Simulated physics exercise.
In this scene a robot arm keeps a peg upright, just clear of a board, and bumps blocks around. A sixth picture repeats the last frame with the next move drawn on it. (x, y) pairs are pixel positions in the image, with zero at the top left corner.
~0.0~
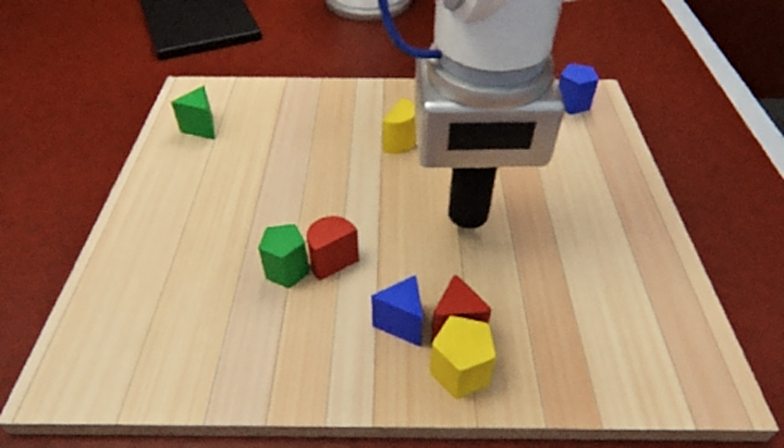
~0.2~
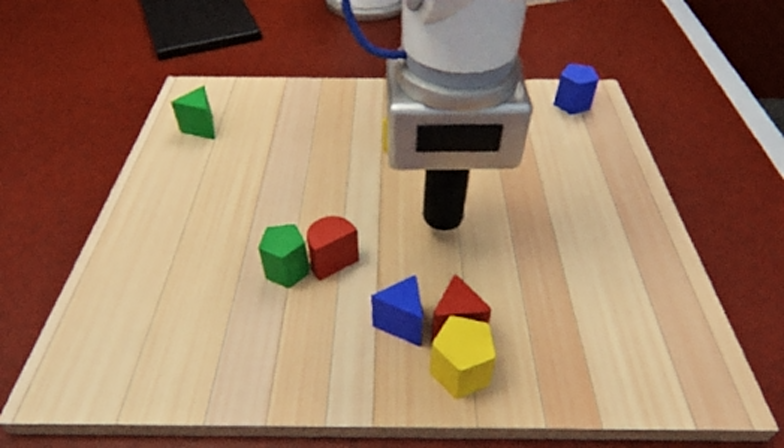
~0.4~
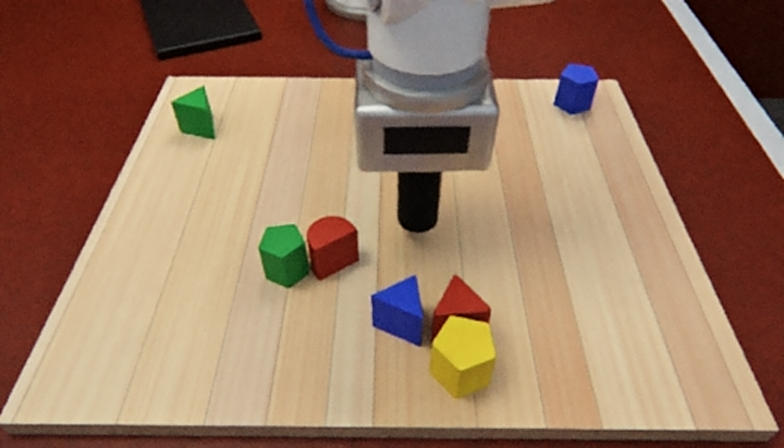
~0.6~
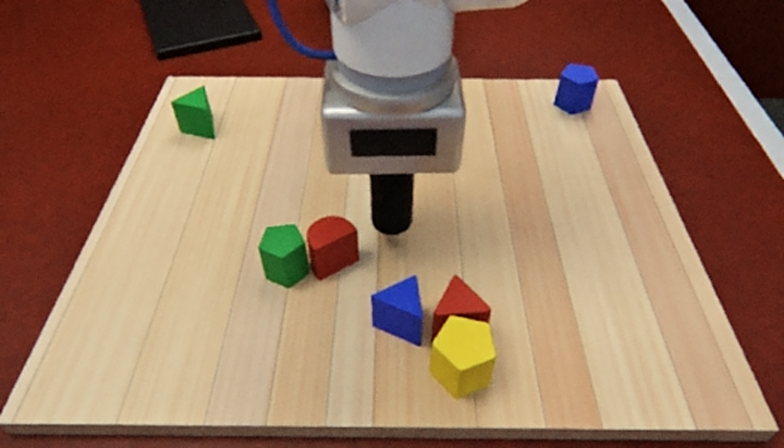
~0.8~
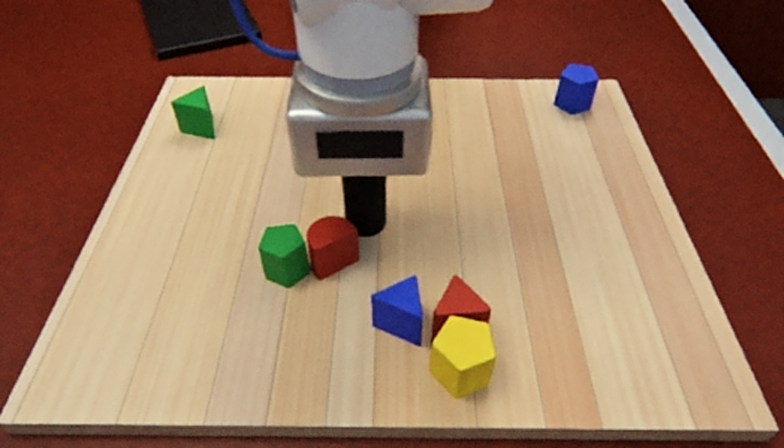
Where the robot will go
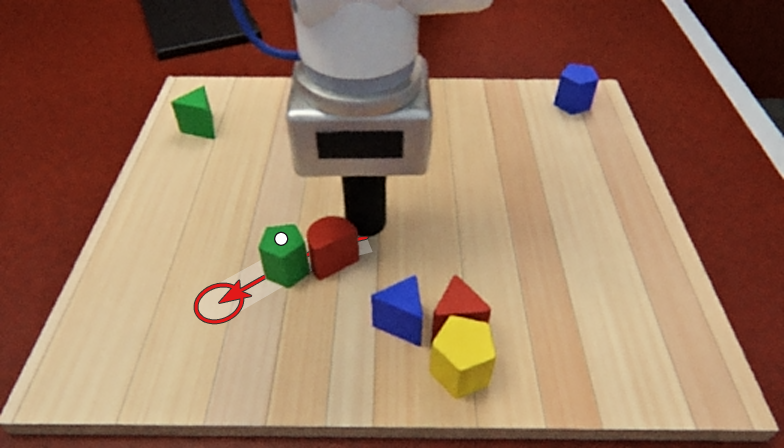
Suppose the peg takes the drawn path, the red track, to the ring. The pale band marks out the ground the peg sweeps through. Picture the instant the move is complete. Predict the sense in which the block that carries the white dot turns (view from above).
Viewed from the top, it goes clockwise.
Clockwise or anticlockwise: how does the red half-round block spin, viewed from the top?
The turn is anti-clockwise.
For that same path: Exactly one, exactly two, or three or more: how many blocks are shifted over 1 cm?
Going by the path, two blocks will move.
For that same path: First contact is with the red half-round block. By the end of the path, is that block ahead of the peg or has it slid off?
I think the peg loses the red half-round block somewhere along the way.
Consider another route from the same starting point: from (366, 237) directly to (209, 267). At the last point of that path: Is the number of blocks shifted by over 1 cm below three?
Final answer: Yes.
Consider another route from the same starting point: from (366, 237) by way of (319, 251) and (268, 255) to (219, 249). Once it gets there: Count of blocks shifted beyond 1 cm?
Here I'd predict two blocks moving more than 1 cm.
Path on the board, from (366, 237) over (292, 262) to (219, 303); the dot is on the green pentagon.
What follows on the original path. One third of the way, peg (314, 238); green pentagon (249, 251), turned 70° clockwise; red half-round block (294, 254), turned 50° anticlockwise.
Two thirds of the way, peg (264, 262); green pentagon (217, 267), turned 105° clockwise; red half-round block (275, 280), turned 95° anticlockwise.
At the end, peg (214, 290); green pentagon (159, 291), turned 120° clockwise; red half-round block (275, 281), turned 100° anticlockwise.
